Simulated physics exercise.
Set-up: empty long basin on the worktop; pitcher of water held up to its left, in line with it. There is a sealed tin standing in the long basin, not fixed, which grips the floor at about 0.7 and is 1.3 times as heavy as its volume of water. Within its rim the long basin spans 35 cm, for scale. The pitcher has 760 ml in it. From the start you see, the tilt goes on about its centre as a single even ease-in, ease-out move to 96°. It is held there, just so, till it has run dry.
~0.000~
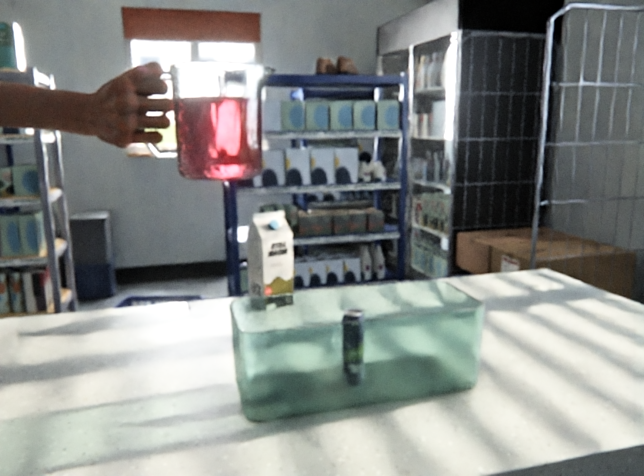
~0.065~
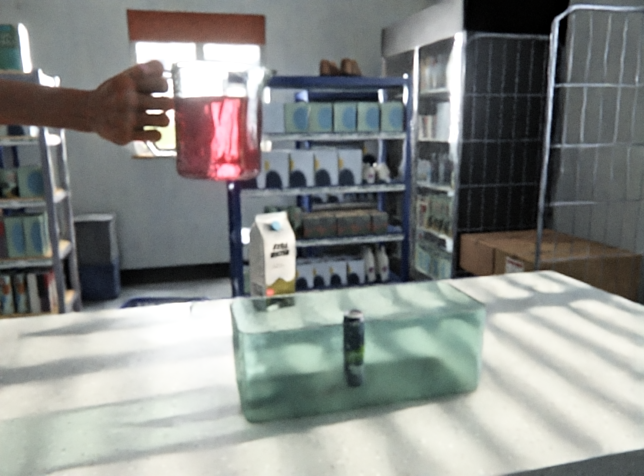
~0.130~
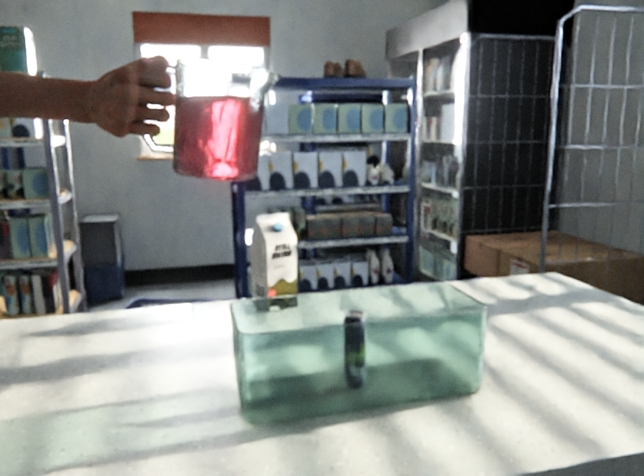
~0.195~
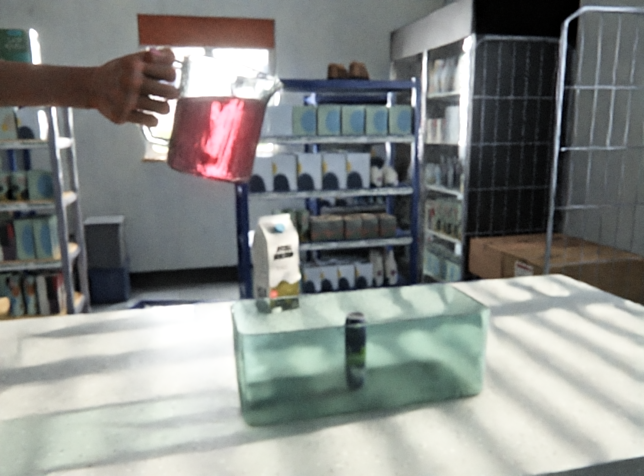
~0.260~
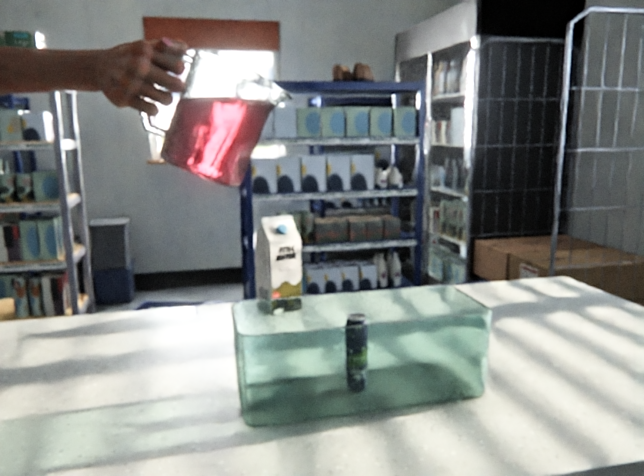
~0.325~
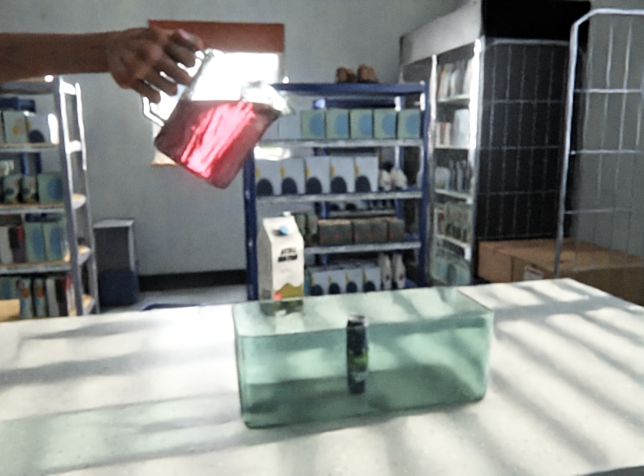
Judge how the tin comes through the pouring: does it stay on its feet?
Yes. Most probably it will stay balanced.
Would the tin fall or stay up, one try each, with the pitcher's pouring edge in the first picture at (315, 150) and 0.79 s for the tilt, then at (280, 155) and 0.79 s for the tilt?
First it stays on its base; then it tips over.
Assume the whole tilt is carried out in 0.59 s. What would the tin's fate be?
The tin stays on its base.
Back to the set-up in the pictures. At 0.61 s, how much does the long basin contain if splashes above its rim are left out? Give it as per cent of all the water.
Roughly 2 percent.
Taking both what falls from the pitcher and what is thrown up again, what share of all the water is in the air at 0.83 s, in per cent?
Something like 34 per cent is in the air then.
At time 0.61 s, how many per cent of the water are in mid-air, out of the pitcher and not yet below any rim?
Near 24 per cent at that time.
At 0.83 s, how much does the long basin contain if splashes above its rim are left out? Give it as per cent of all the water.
The fraction sits near 36 in a hundred.
After 0.61 s the tilt is 85° and 74 per cent is still to pour; the tin stands where it began.
After 0.83 s the tilt is 96° and 30 per cent is still to pour; the tin stands where it began.
After 1.05 s the tilt is 96° and 10 per cent is still to pour; the tin stands where it began.
After 1.29 s the tilt is 96° and 3 per cent is still to pour; the tin stands where it began.
In the end the tin stands where it began.
